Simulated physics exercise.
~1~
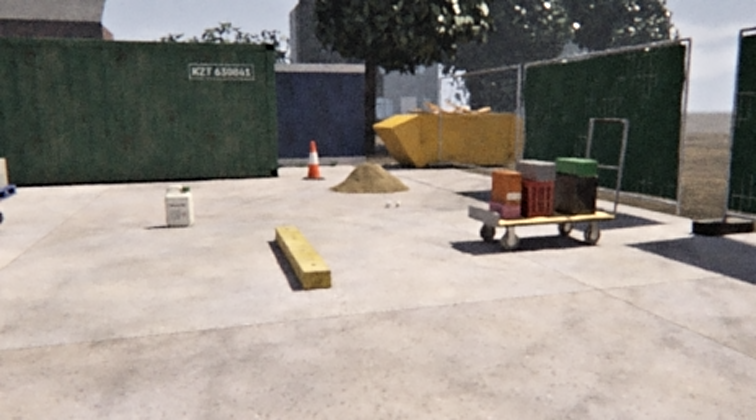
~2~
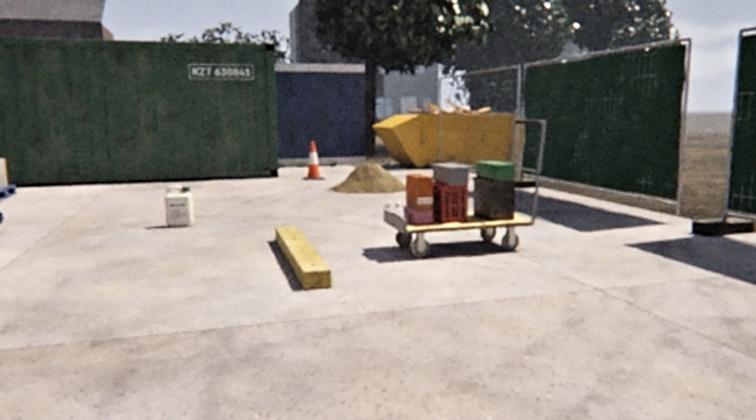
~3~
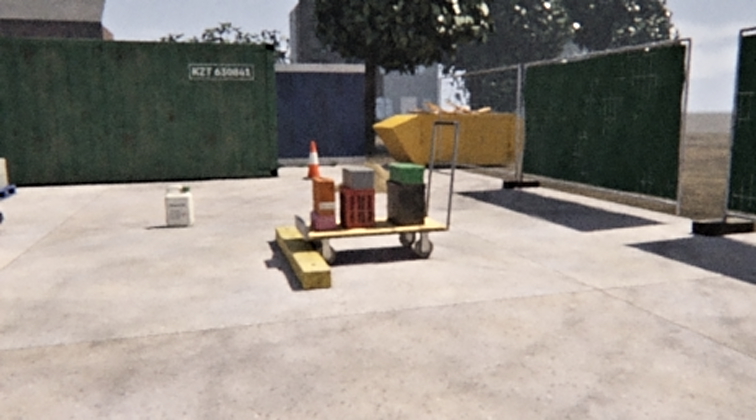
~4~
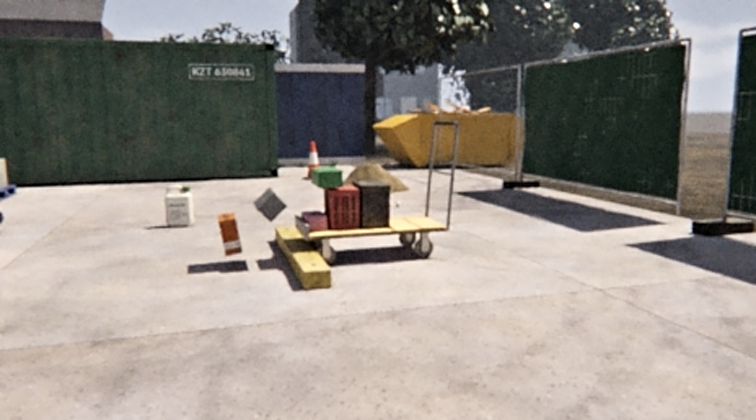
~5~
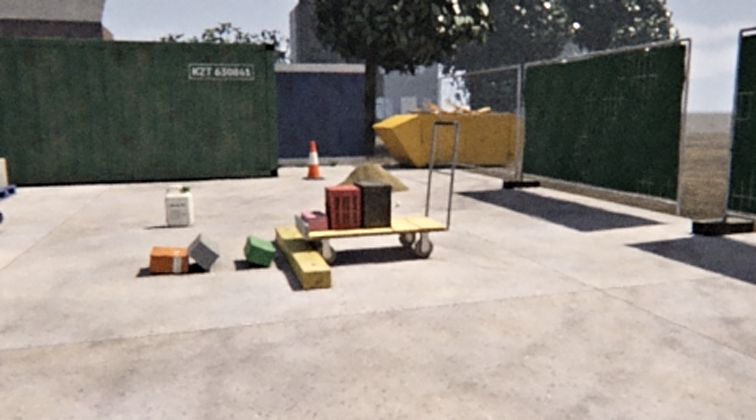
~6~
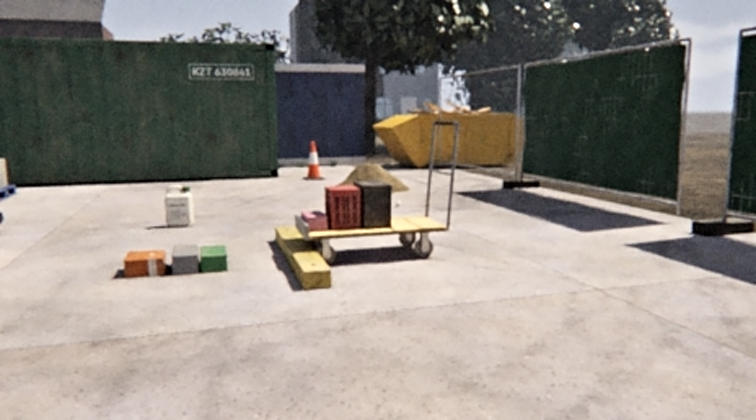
A loaded goods trolley rolls left across a concrete yard and stops abruptly against a yellow beam, sending the orange parcel, grey tote and green tote tumbling off the front onto the ground, where they rest in a row while the red crate and black tote stay upright aboard.
